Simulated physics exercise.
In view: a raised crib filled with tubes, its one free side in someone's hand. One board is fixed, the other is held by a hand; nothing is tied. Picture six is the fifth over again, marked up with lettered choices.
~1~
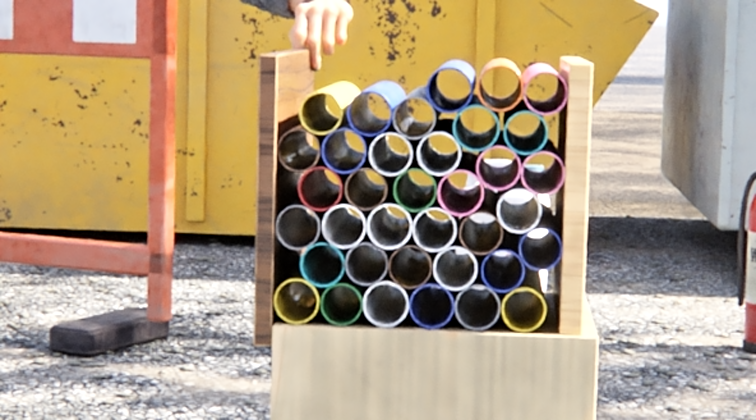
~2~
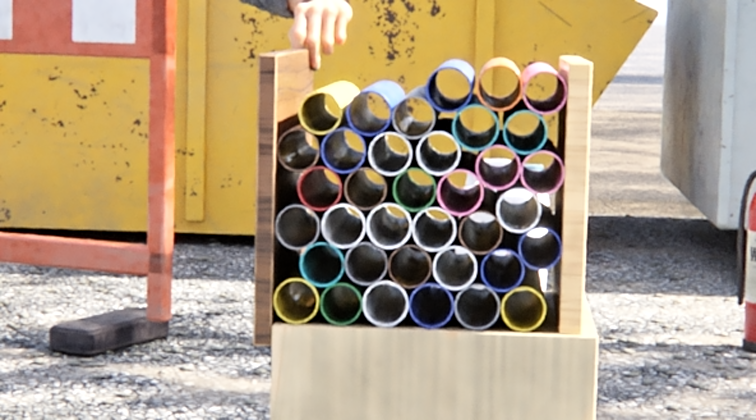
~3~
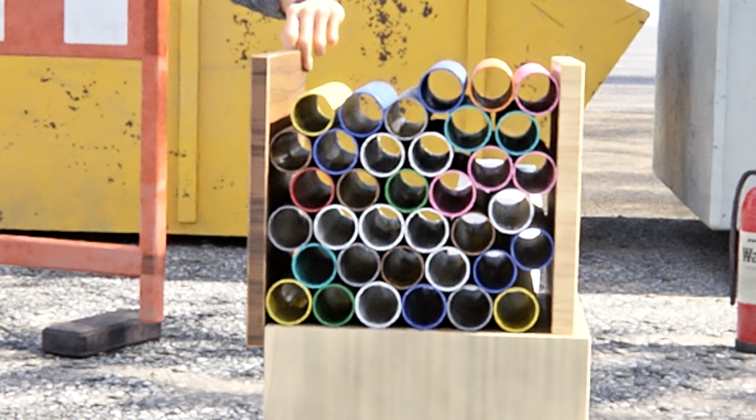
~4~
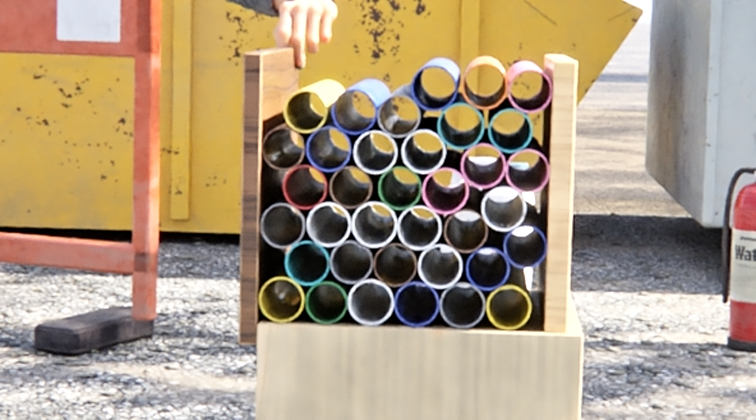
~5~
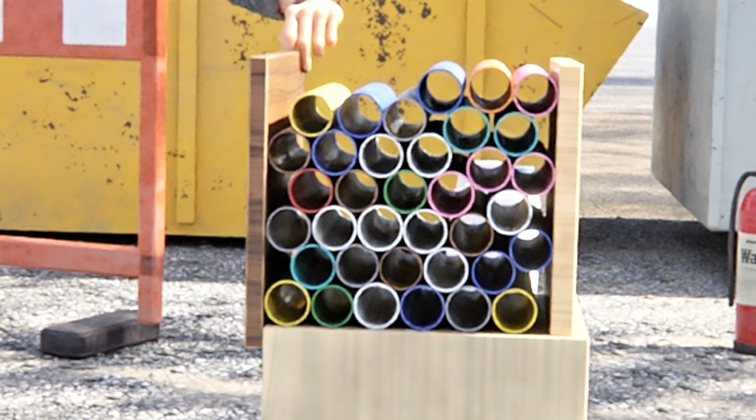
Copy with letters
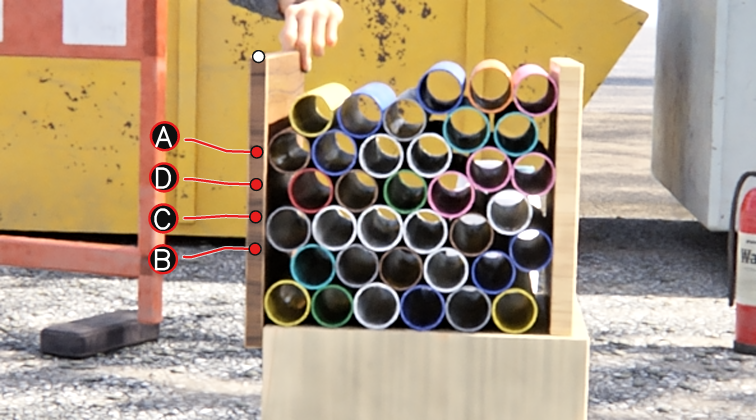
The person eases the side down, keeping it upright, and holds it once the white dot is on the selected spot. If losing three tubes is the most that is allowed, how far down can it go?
Down to B.
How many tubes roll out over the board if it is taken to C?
At C the number is two.
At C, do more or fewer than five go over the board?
At C, fewer than five.
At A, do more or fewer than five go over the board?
Fewer than five.
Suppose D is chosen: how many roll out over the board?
It comes to none.
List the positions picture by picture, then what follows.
In the first picture, a yellow tube (524, 309); a grey tube (367, 264); a white tube (389, 226).
In the second picture, a white tube (389, 226); a red tube (320, 188).
In the third picture, a blue tube (336, 152); a grey tube (406, 118).
In the fourth picture, an orange tube (485, 86); side board (271, 183).
In the fifth picture, a yellow tube (288, 303); a yellow tube (515, 311); a grey tube (357, 265).
On the marked copy, A at (257, 152); B at (255, 249); C at (256, 217); D at (256, 185); the white dot at (259, 57).
Taking B. A third of the way, top of the board (267, 140).
Two thirds of the way, top of the board (265, 233).
When it is over, top of the board (265, 249), two out over the board.
As for the rest, A none out over the board; C two out over the board; D none out over the board.
